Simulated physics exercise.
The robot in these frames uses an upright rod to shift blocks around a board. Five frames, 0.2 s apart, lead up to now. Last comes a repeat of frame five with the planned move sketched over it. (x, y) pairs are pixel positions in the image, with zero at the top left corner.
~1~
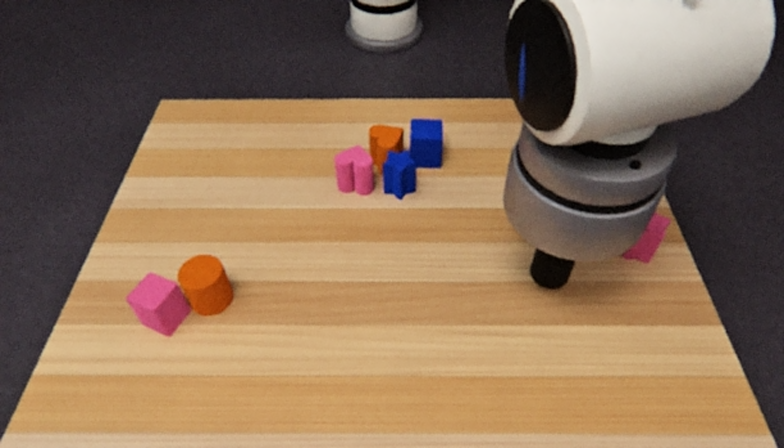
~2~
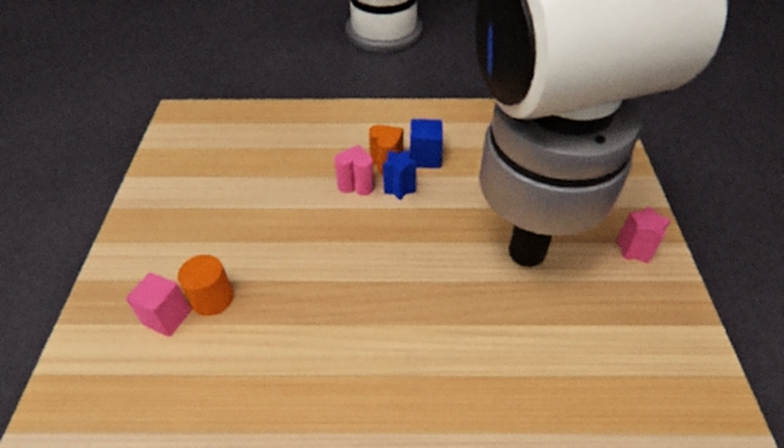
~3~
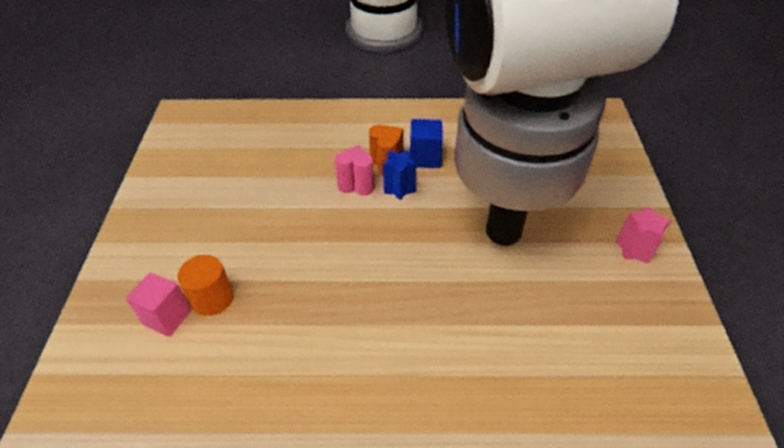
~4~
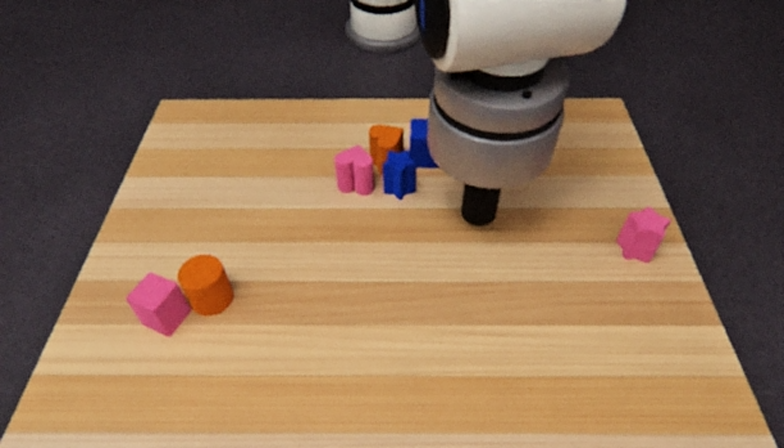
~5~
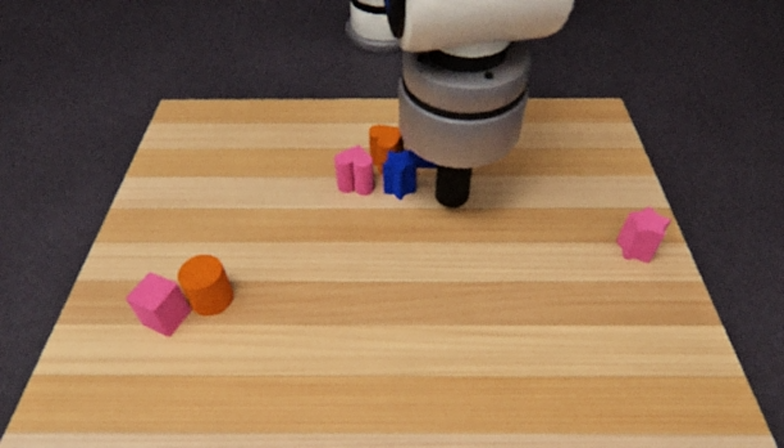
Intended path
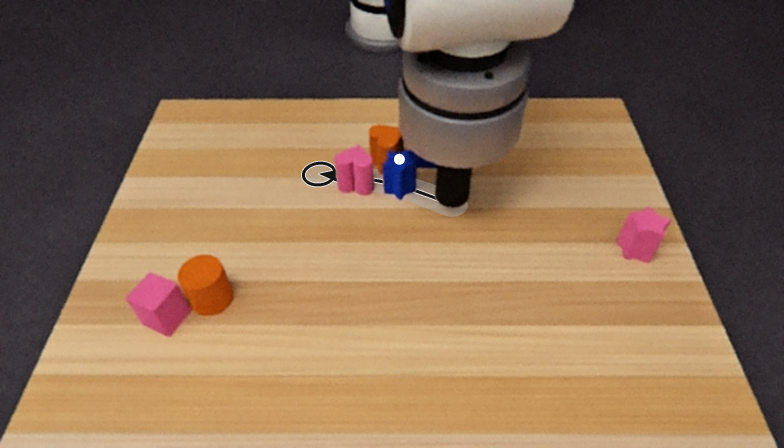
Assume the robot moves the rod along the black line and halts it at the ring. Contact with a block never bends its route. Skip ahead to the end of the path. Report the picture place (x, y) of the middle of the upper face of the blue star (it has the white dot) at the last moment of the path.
At pixel (284, 149).
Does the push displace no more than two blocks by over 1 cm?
No.
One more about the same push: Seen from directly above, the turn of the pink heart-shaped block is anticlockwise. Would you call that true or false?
True - the claim holds.
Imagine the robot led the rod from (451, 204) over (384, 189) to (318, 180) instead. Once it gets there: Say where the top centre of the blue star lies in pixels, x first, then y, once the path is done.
Its top middle is near (290, 142).
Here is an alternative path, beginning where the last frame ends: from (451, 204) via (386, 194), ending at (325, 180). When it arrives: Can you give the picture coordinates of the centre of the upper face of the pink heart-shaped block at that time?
It will end up at (291, 142).
Drawn move, from (451, 204) by way of (408, 188) and (364, 178) to (319, 174); the dot is on the blue star.
The first path, step by step. One third of the way, rod at (408, 180); pink heart-shaped block at (347, 157), turned 15° clockwise; orange heart-shaped block at (382, 132), turned 20° clockwise; blue star at (376, 156), turned 25° anticlockwise.
Two thirds of the way, rod at (363, 170); pink heart-shaped block at (306, 159), turned 15° anticlockwise; orange heart-shaped block at (374, 129), turned 65° clockwise; blue star at (333, 150), turned 55° anticlockwise.
At the end, rod at (318, 165); pink heart-shaped block at (261, 163), turned 30° anticlockwise; orange heart-shaped block at (374, 129), turned 65° clockwise; blue star at (284, 149), turned 70° anticlockwise; blue square block still.
